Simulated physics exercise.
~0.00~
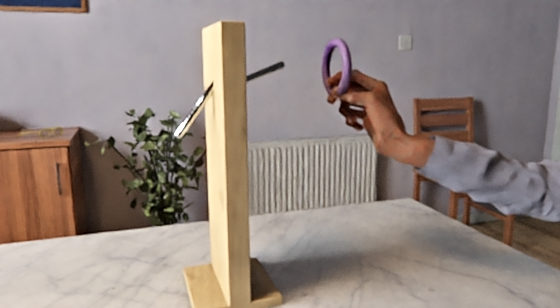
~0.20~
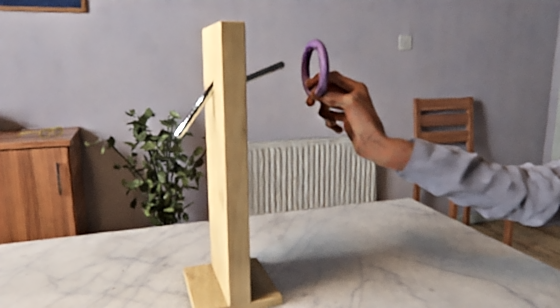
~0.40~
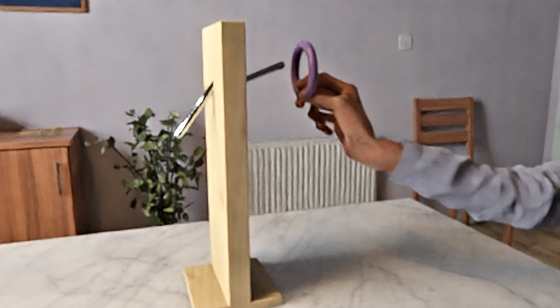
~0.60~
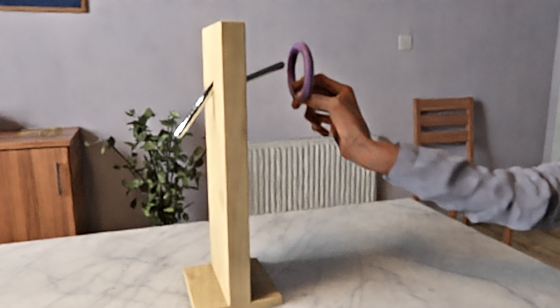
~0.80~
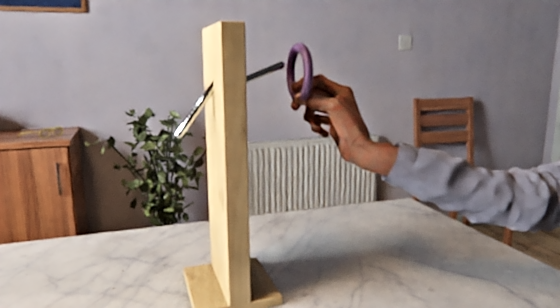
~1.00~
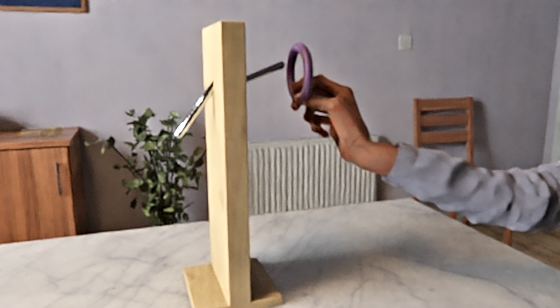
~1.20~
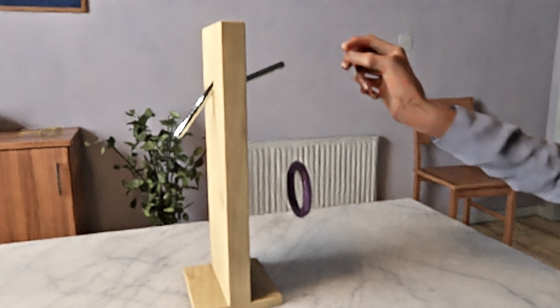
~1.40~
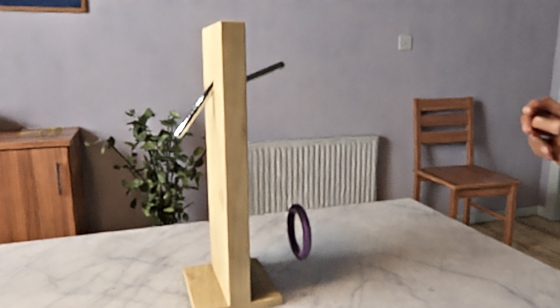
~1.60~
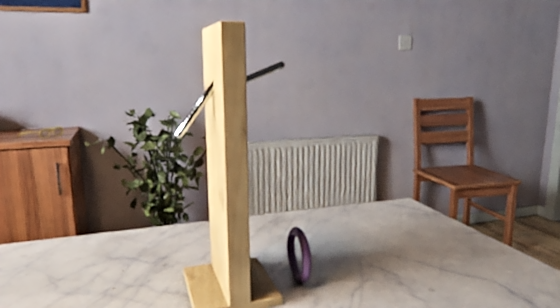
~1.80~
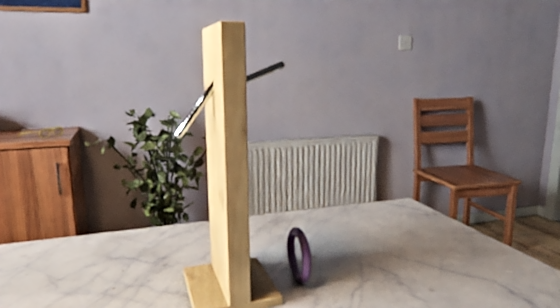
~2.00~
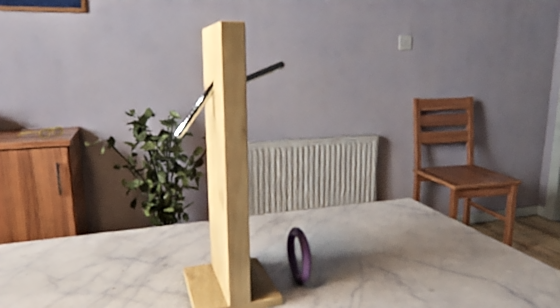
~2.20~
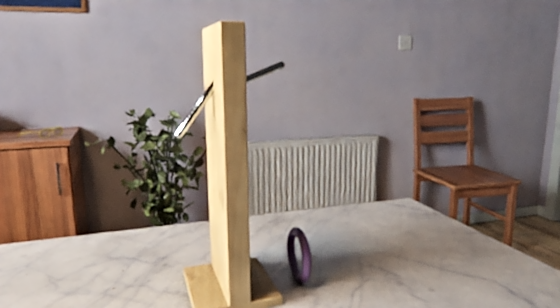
A purple ring of tape, held by a hand reaching in from the right, moves left toward a dark peg that sticks out from an upright wooden stand. The still view looks across a pale marbled table in a room with grey walls, a wooden cabinet and leafy plant at left, a white radiator behind and a wooden chair at right. The hand holds the ring steady at the tip of the peg, then lets go and draws away to the right. The ring drops straight down and comes to rest upright on the table beside the stand's base.
